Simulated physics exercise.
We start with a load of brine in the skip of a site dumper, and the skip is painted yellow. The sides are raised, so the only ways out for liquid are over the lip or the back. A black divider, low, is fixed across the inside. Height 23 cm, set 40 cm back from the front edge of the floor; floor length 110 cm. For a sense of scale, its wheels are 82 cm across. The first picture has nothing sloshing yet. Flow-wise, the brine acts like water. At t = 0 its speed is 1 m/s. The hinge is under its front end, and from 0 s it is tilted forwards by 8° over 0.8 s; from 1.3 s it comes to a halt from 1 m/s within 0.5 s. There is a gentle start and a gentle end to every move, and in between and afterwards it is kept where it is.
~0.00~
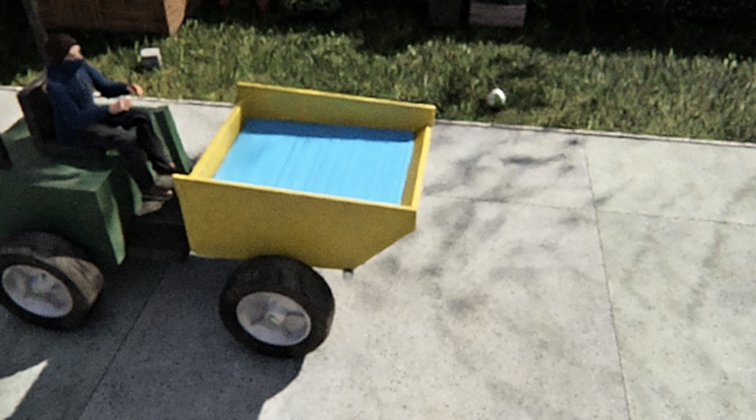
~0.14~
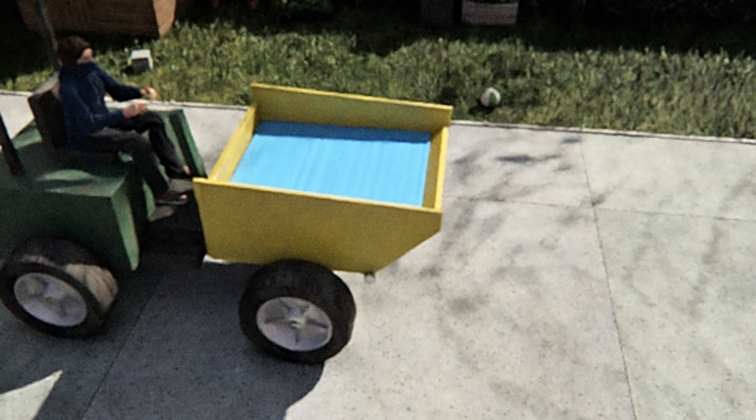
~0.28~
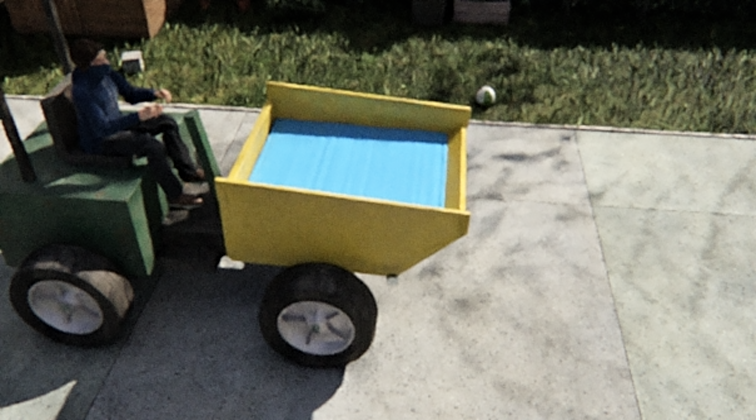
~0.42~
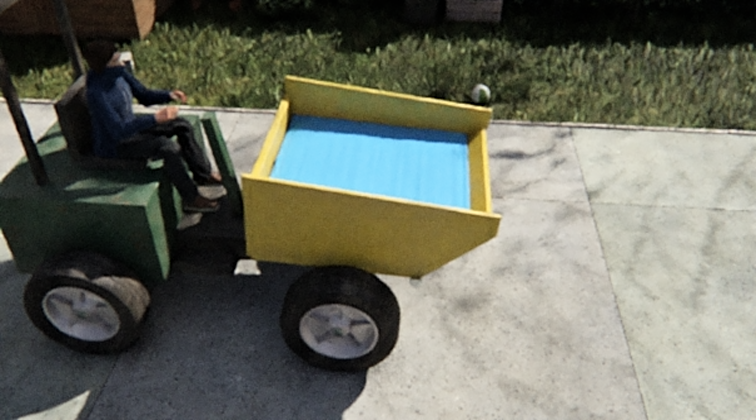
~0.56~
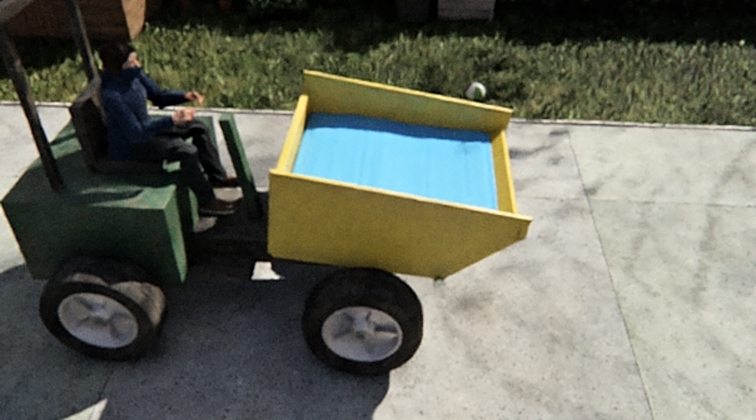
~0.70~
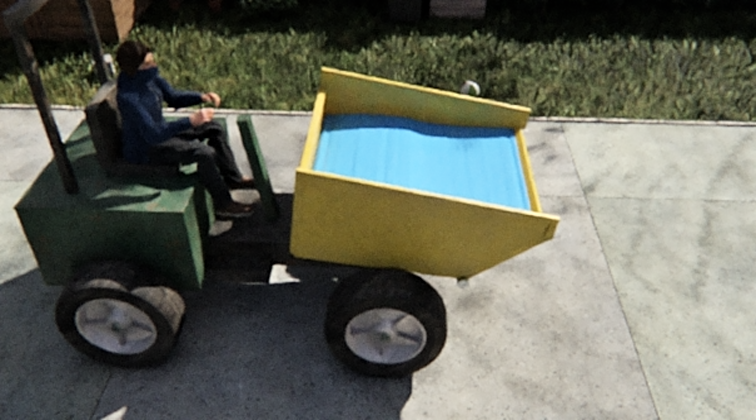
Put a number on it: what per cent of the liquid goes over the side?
Close to 23 per cent goes over.
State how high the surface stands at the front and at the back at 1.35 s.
It reads roughly 38 cm up front and 20 cm at the back.
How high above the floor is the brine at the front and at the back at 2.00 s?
Height at the front is 32 cm; height at the back is 10 cm.
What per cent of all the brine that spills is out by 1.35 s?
By then about 10 per cent is out.
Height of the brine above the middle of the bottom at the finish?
Roughly 24 centimetres.
By 1.35 s the skip is at 8° forwards, the surface stands 37 cm on the front, 21 cm on the back; the loss stands at 3 per cent, over the front.
By 2.00 s the skip is at 8° forwards, the surface stands 31 cm on the front, 11 cm on the back; the loss stands at 17 per cent, over the front.
By 2.60 s the skip is at 8° forwards, the surface stands 32 cm on the front, 18 cm on the back; the loss stands at 23 per cent, over the front.
By 4.68 s the loss stands at 23 per cent, over the front, 121 of 524 litres.
